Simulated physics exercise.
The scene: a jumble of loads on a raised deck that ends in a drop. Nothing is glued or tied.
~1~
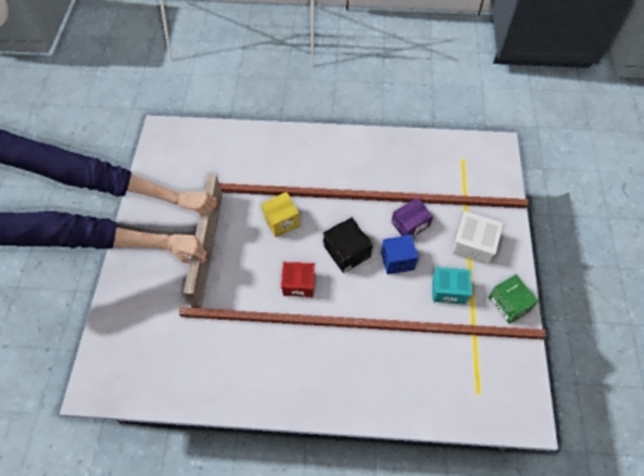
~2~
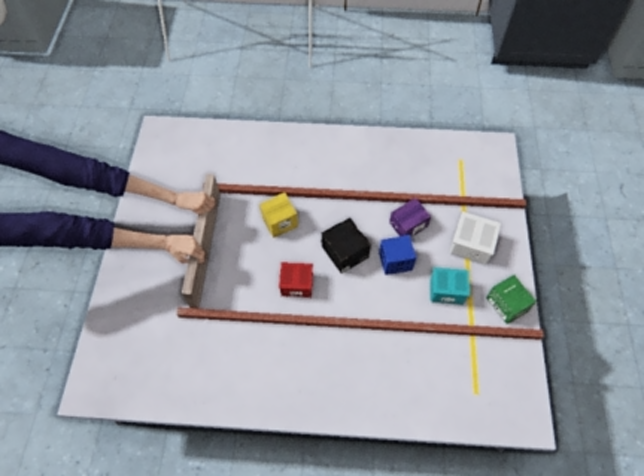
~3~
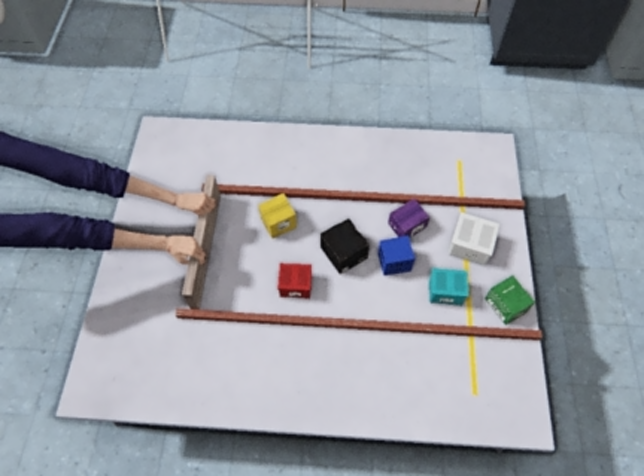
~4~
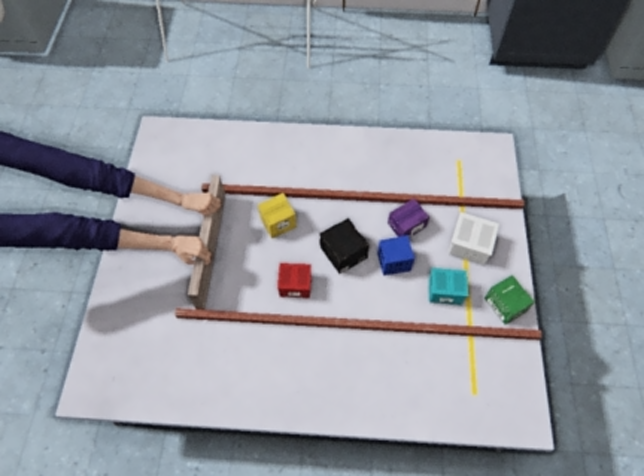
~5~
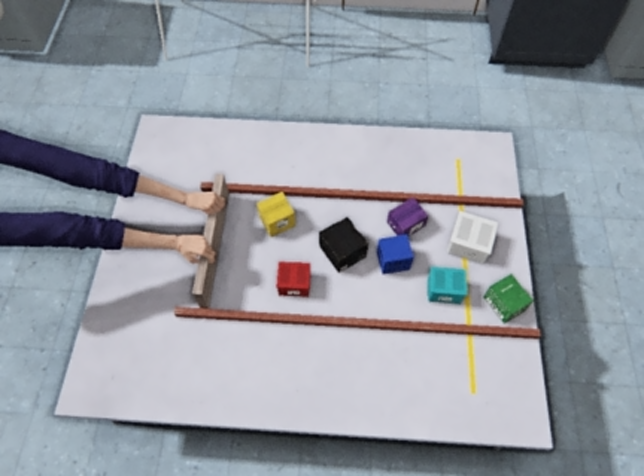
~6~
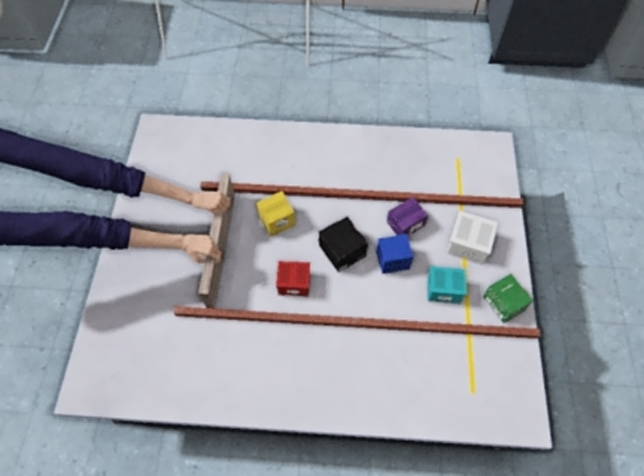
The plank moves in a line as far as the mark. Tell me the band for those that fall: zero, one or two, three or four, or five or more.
In the end the number that fall off is one or two.
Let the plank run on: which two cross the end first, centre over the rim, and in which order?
In order: The green box, then the white tote.
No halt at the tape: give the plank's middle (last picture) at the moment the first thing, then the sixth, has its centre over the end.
Its middle is around (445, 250) and later (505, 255).
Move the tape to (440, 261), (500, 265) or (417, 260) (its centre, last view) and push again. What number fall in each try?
Try by try, 0, 5 and 0.
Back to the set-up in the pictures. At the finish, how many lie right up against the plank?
It touches 3.
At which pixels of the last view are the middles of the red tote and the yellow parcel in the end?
About (486, 306), and the other about (480, 230).
Soon after, none off yet; green box at rest near (507, 299); white tote at rest near (472, 238); turquoise tote at rest near (446, 286).
Then, none off yet; green box at rest near (507, 299); white tote moved a little near (480, 234); turquoise tote moving near (448, 286).
By the end, the number that fall off is one or two; fallen, white tote and green box.
